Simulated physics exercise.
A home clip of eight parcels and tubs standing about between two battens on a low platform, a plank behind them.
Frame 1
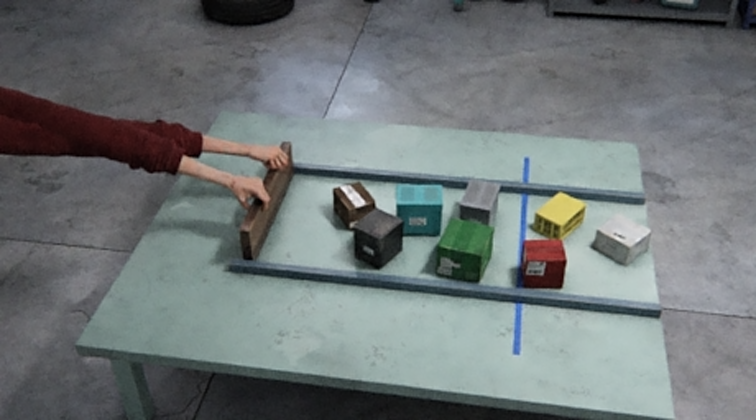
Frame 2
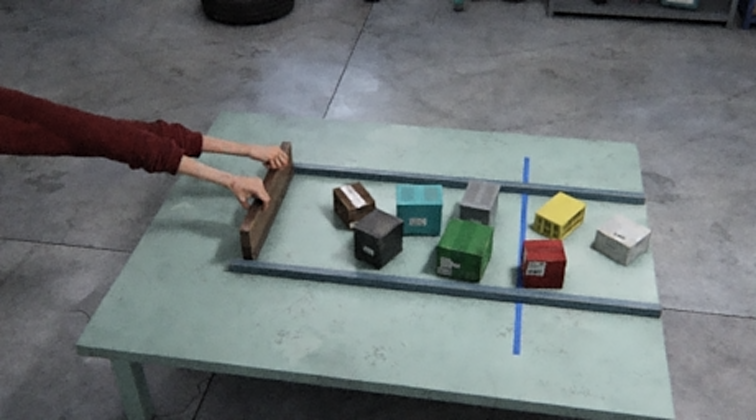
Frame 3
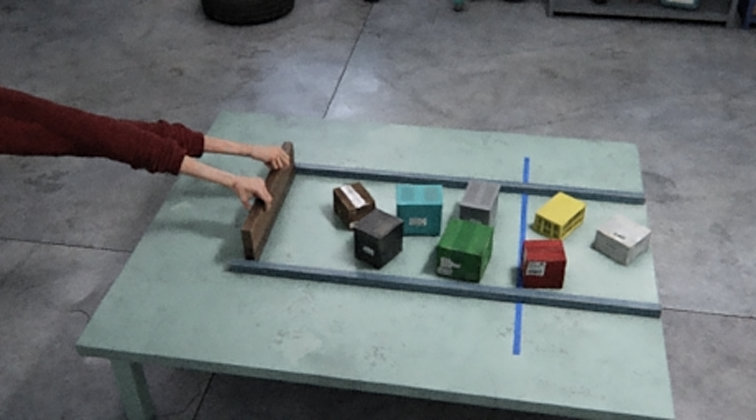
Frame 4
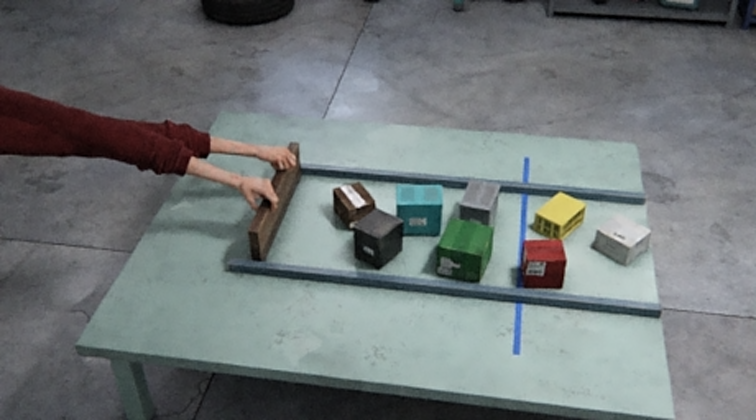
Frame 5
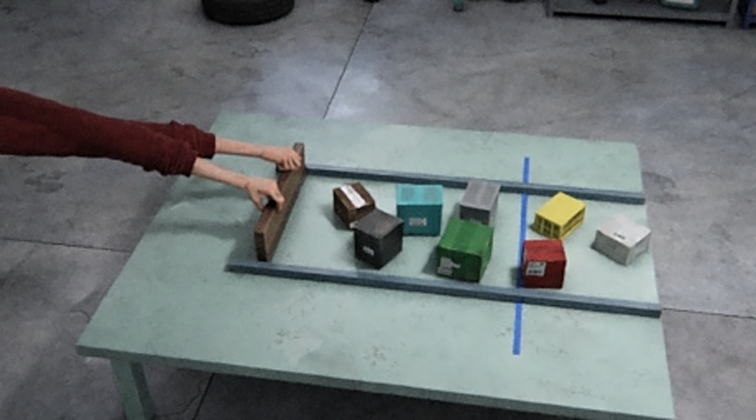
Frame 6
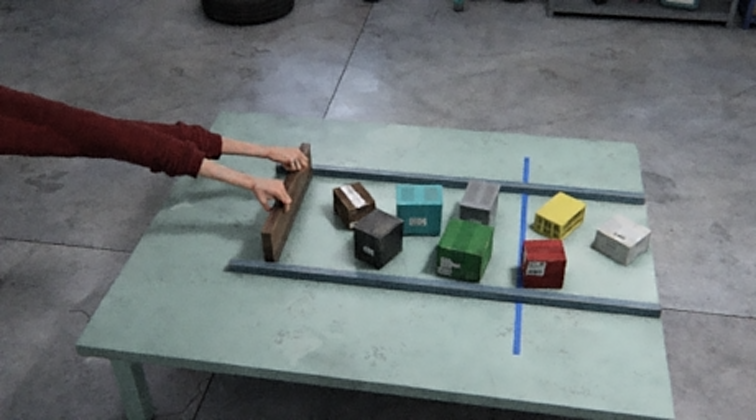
A brown plank, held by two hands in dark red sleeves, slid slightly to the right between two rails on a pale green table, while the eight colourful boxes in front of it stayed still.
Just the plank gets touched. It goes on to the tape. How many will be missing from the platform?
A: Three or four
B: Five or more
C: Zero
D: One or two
(C) Zero.
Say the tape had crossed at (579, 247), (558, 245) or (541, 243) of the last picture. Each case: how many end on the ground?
In that order 2, 2 and 0.
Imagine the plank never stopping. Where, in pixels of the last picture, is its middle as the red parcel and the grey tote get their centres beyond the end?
I reckon its middle sits around (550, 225) and then around (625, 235).
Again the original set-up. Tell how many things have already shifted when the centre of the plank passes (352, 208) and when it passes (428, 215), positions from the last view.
Counting first: 1, next 6.
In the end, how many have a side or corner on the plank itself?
That number would be 3.
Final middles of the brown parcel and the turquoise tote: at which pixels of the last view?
Near (539, 230) and (579, 230).
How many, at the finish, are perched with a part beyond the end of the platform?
The overhang total is 1.
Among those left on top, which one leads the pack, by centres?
Answer: The white parcel.
Soon after, none off yet; white parcel at rest near (622, 239); yellow crate at rest near (560, 217); red parcel at rest near (543, 264).
In the end, the number that fall off is zero.
